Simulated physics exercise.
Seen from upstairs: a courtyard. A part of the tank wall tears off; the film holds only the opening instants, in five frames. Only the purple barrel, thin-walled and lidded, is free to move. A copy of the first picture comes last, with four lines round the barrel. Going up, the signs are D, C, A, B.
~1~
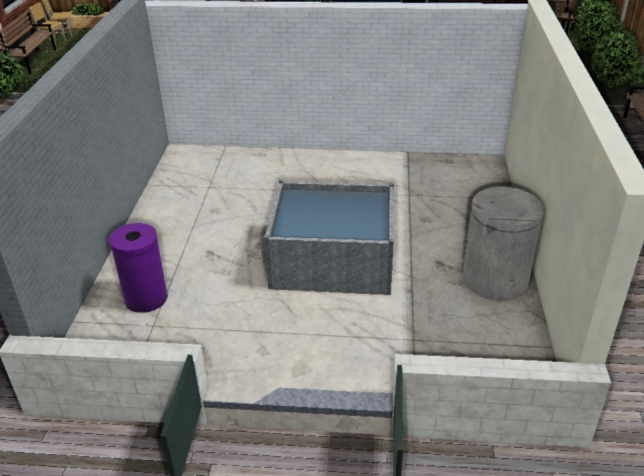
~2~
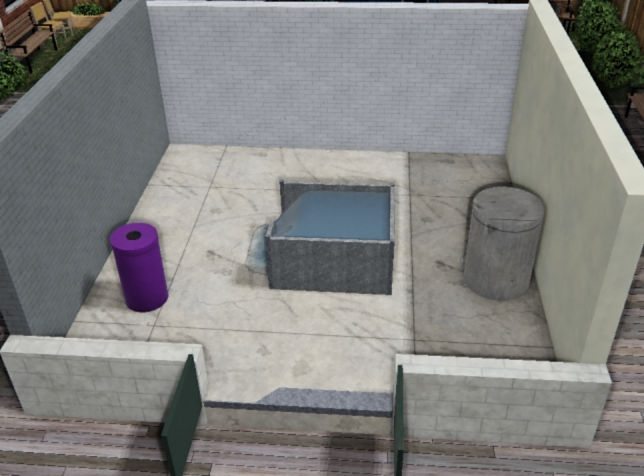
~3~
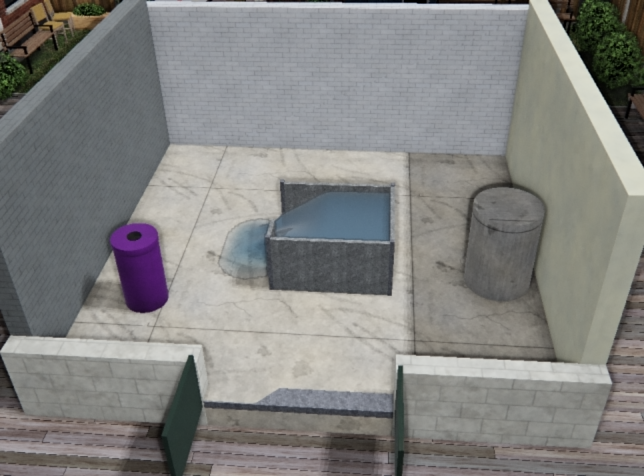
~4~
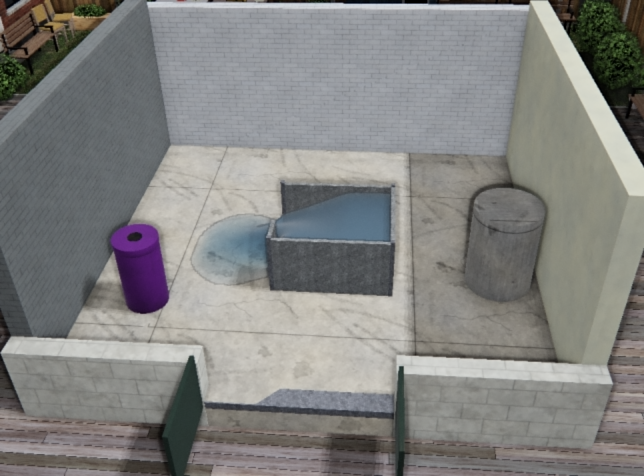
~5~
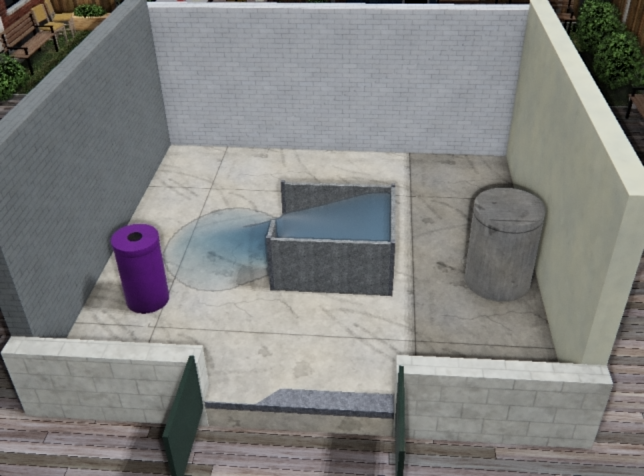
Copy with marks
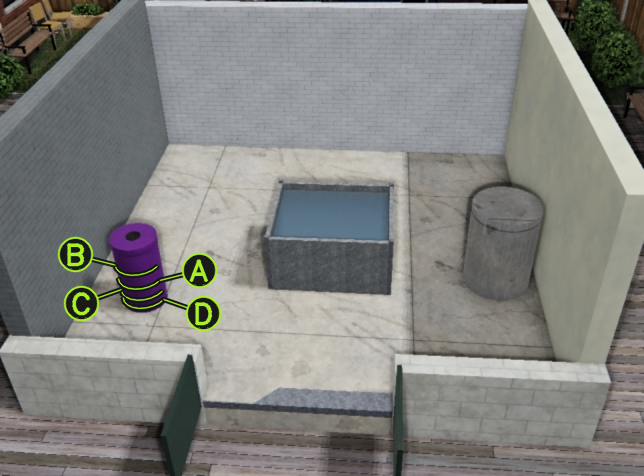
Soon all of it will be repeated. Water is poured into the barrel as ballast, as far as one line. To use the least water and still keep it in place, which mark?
The answer is mark C.
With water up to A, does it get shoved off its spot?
No, that is safe.
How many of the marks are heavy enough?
Three of the four.
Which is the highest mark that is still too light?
That is mark D.
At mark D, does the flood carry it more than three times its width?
No, it does not.
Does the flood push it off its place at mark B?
No.
In lime, A at (134, 289); B at (131, 275); C at (137, 300); D at (139, 308); from the bottom up D, C, A, B.
For mark A, it does not move.
For mark B, it does not move.
For mark C, it does not move.
For mark D, it is pushed about twice its own width away.
